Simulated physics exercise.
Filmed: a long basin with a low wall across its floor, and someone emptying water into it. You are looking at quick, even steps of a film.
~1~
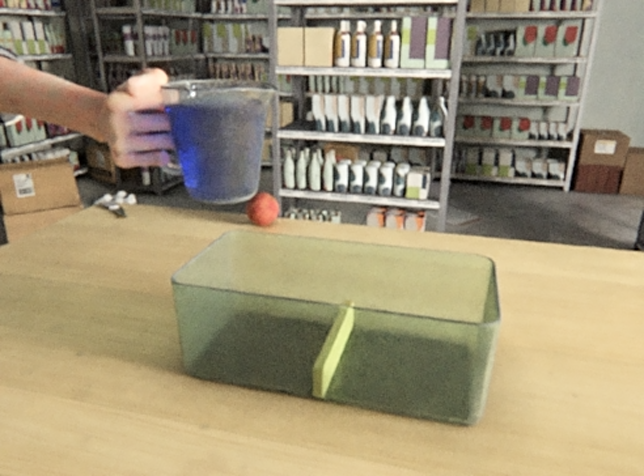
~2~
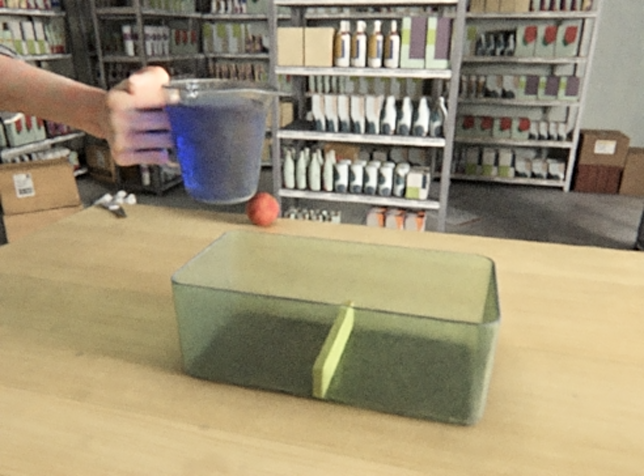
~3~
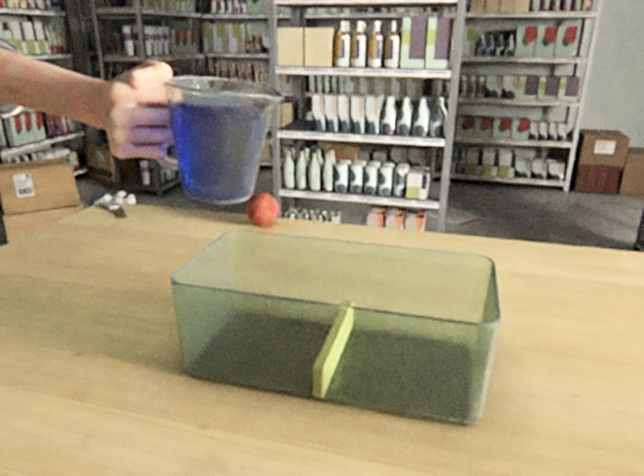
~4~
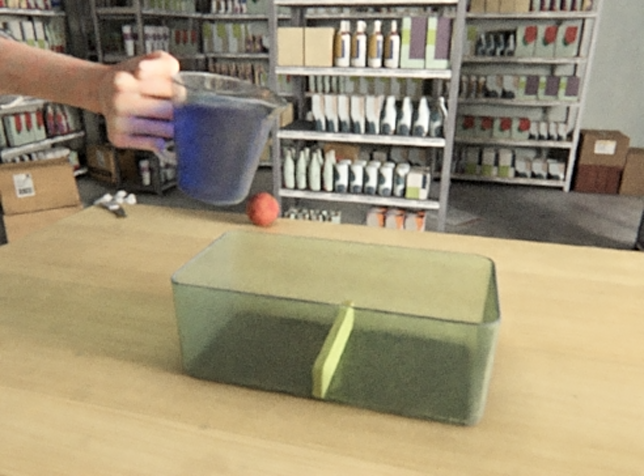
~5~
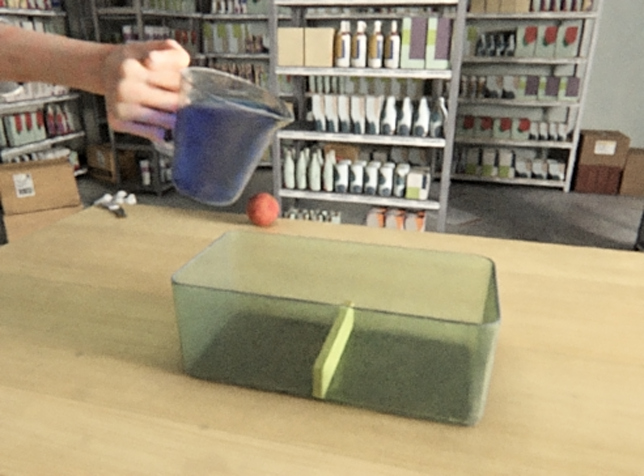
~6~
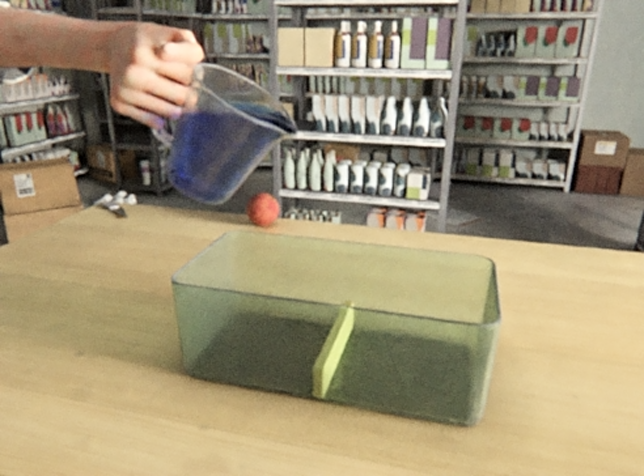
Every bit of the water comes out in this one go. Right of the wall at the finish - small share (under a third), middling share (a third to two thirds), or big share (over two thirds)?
Middling.
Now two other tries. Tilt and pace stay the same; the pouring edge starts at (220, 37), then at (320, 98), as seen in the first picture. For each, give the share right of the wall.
In turn 10 % and 95 %.
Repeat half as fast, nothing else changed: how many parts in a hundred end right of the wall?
Estimate: Around 70 %.
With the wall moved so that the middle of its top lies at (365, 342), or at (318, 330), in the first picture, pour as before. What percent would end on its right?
15 per cent, then 90 per cent, roughly.
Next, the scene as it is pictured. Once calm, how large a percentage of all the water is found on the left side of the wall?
It works out to around 45 percent.
A moment on, the measuring jug is tipped on its side and 51 per cent is still to pour, 3 is left of the wall and 19 right of it.
Next, the measuring jug is tipped right over and 10 per cent is still to pour, 33 is left of the wall and 44 right of it.
Then the measuring jug is tipped right over and 1 per cent is still to pour, 45 is left of the wall and 53 right of it.
Later the measuring jug is tipped right over and 0 per cent is still to pour, 46 is left of the wall and 53 right of it.
Finally, 46 per cent lies left of the wall, 53 right of it and 1 outside.
